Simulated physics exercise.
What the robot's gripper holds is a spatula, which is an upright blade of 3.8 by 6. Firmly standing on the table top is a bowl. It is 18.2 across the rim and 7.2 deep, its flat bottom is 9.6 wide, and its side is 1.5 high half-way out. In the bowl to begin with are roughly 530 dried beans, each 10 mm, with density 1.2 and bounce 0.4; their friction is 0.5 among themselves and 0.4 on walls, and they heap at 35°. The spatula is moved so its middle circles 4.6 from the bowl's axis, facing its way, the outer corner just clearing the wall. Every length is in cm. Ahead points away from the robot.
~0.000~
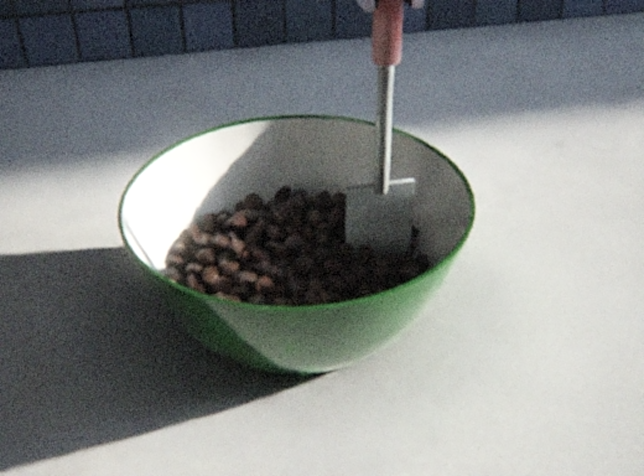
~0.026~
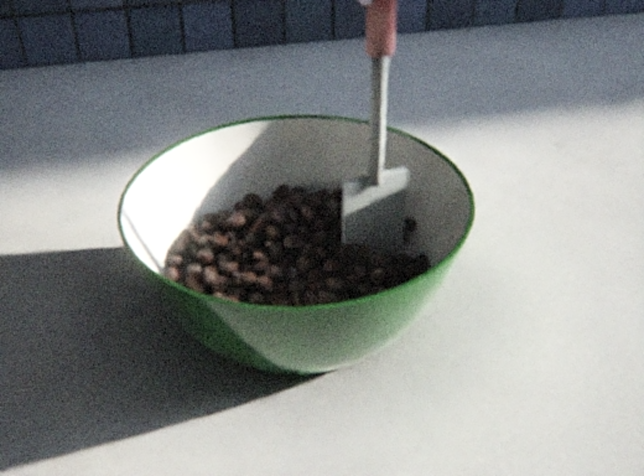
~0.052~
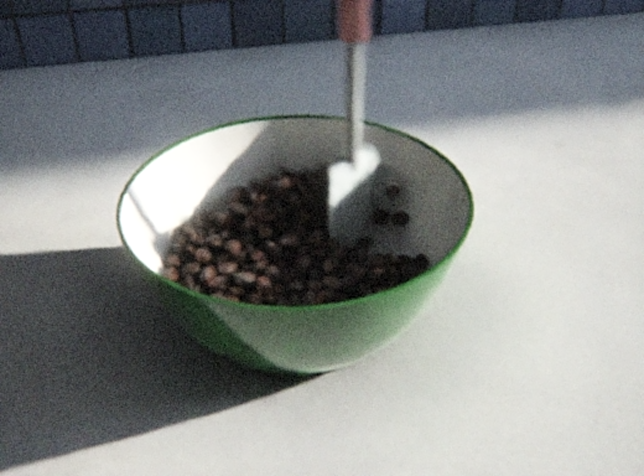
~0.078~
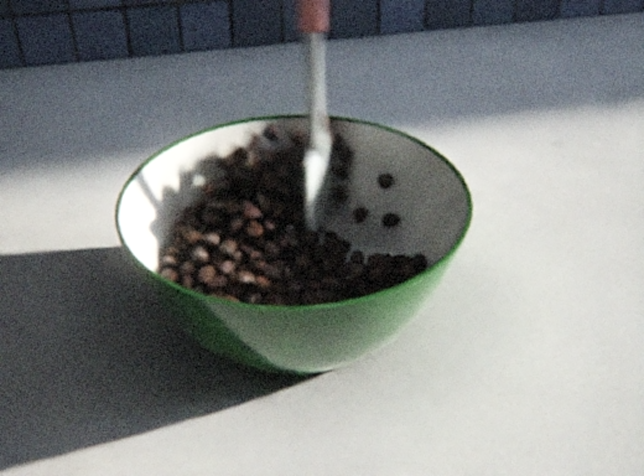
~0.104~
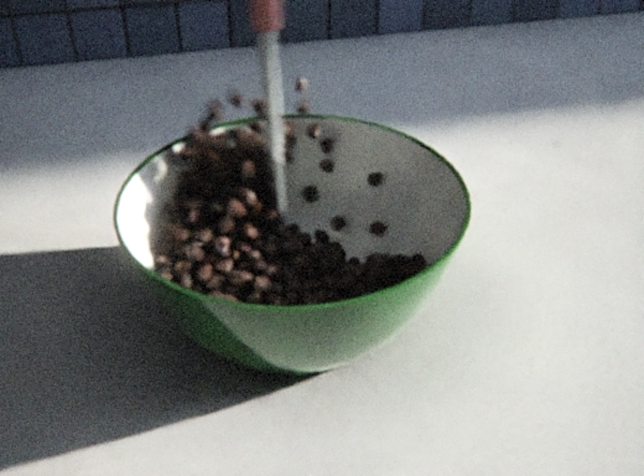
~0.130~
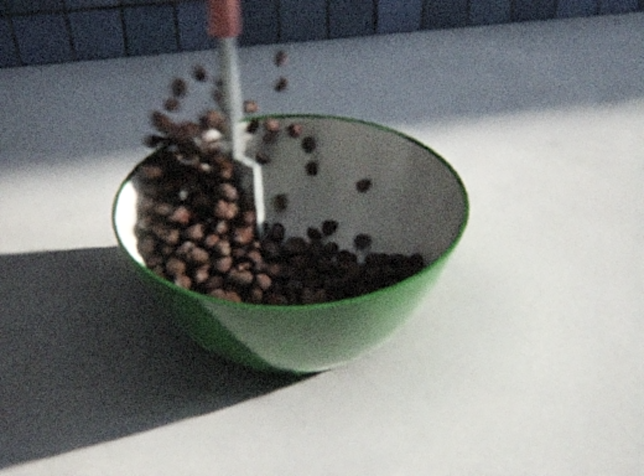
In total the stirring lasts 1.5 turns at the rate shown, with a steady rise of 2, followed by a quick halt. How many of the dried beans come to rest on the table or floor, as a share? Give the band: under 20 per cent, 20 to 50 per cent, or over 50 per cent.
Band: 20 to 50 per cent.
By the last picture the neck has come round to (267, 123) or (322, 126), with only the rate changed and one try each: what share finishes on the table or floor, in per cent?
First try: Around 20 %; second try: Around 5 %.
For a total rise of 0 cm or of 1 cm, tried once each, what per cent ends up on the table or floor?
That gives about 40 per cent and 35 per cent, in order.
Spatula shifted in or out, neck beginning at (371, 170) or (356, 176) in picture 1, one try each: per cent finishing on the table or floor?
Around 25 per cent on the first try, around 10 per cent on the second.
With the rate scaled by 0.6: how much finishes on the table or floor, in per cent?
It would come to around 10 percent.
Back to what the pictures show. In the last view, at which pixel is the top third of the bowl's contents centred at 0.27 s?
Somewhere around (354, 278) in the last view.
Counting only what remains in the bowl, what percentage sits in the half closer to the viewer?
About 50 %.
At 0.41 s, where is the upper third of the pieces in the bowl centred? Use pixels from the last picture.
Somewhere around (331, 219), I think.
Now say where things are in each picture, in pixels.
In the first picture, spatula neck at (382, 159), 0° round; upper third of the load around (294, 260), from x 170 to 420, top at y 195; 532 in the bowl.
In the second picture, spatula neck at (376, 151), 10° round; upper third of the load around (295, 257), from x 170 to 420, top at y 195.
In the third picture, spatula neck at (352, 134), 36° round; upper third of the load around (288, 236), from x 170 to 420, top at y 165.
In the fourth picture, spatula neck at (314, 124), 65° round; upper third of the load around (268, 224), from x 170 to 420, top at y 120.
In the fifth picture, spatula neck at (272, 122), 94° round; upper third of the load around (240, 213), from x 165 to 420, top at y 85.
In the sixth picture, spatula neck at (233, 131), 123° round; upper third of the load around (206, 212), from x 145 to 415, top at y 60; 526 in the bowl, 6 in flight or on the tool.
After 0.27 s, 281° round, highest piece 15 above the table; 443 in the bowl, 8 on the table or floor, 81 in flight or on the tool.
After 0.41 s, 79° round, highest piece 10 above the table; 399 in the bowl, 97 on the table or floor, 36 in flight or on the tool.
After 0.68 s, 180° round, highest piece 5 above the table; 394 in the bowl, 138 on the table or floor.
After 1.38 s, 180° round, highest piece 5 above the table; 394 in the bowl, 138 on the table or floor.
At rest, 394 in the bowl, 138 on the table or floor. That is 26 % on the table or floor.
